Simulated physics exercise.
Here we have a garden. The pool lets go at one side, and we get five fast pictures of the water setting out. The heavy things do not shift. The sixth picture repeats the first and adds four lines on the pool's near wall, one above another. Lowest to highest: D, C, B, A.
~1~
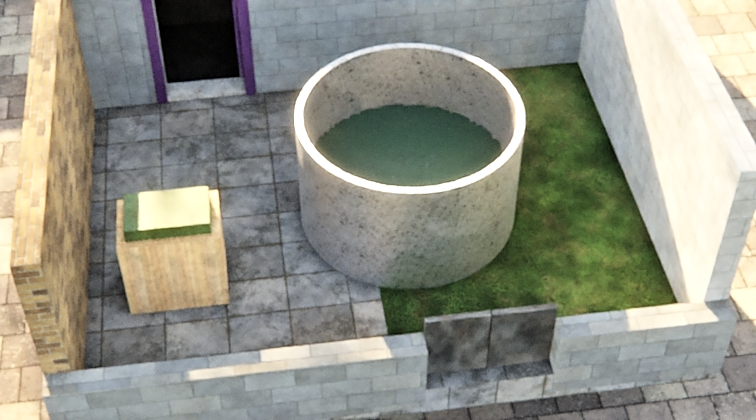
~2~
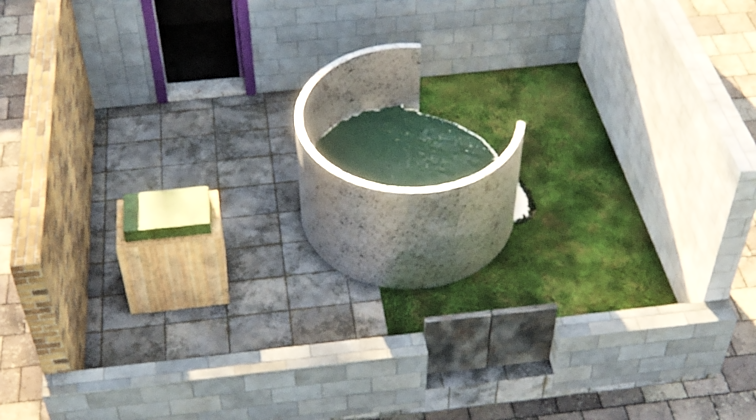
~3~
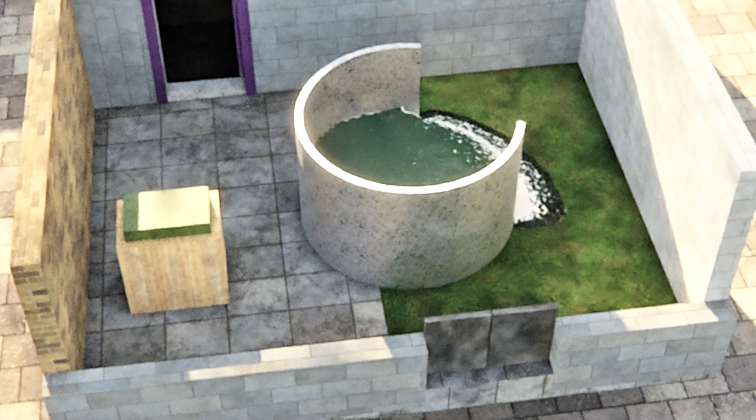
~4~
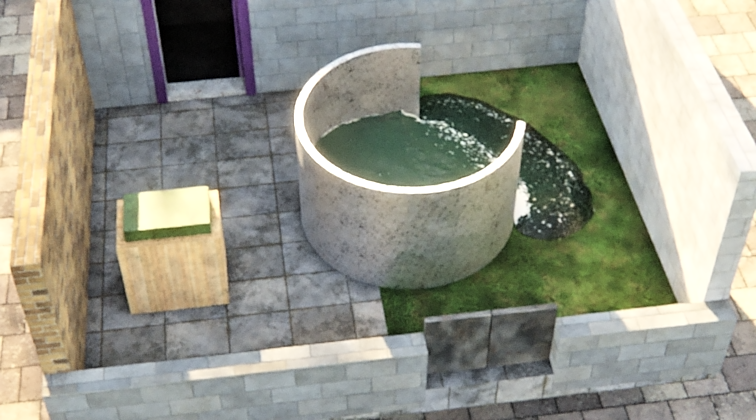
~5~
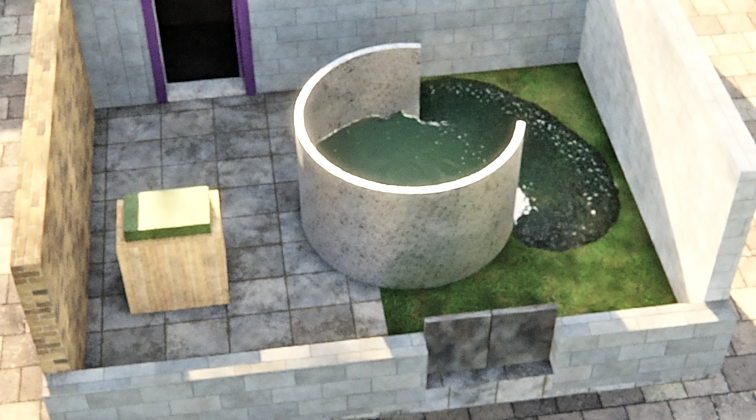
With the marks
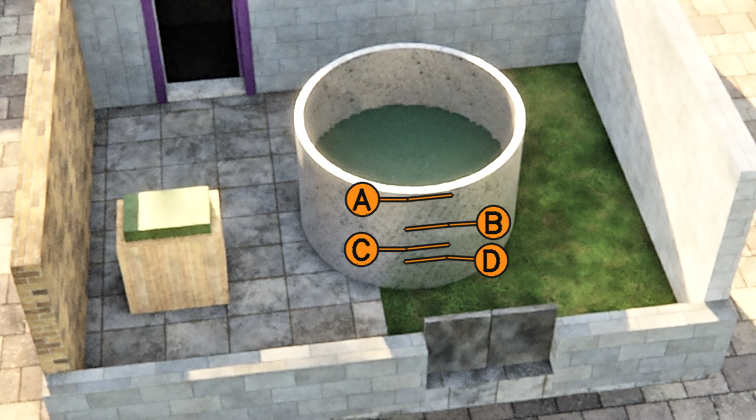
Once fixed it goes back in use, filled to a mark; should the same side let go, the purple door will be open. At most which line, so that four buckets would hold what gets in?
Take C.
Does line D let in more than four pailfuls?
No, that is safe.
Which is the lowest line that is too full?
Here it is line B.
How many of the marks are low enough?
Two.
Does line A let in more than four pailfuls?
Yes, that goes wrong.
On the marked copy, A at (429, 197); B at (427, 227); C at (427, 246); D at (426, 259); from the bottom up D, C, B, A.
With A, dozens of bucketfuls pour in.
With B, about 11 bucketfuls get in.
With C, a bucket or two gets in.
With D, nothing gets over.
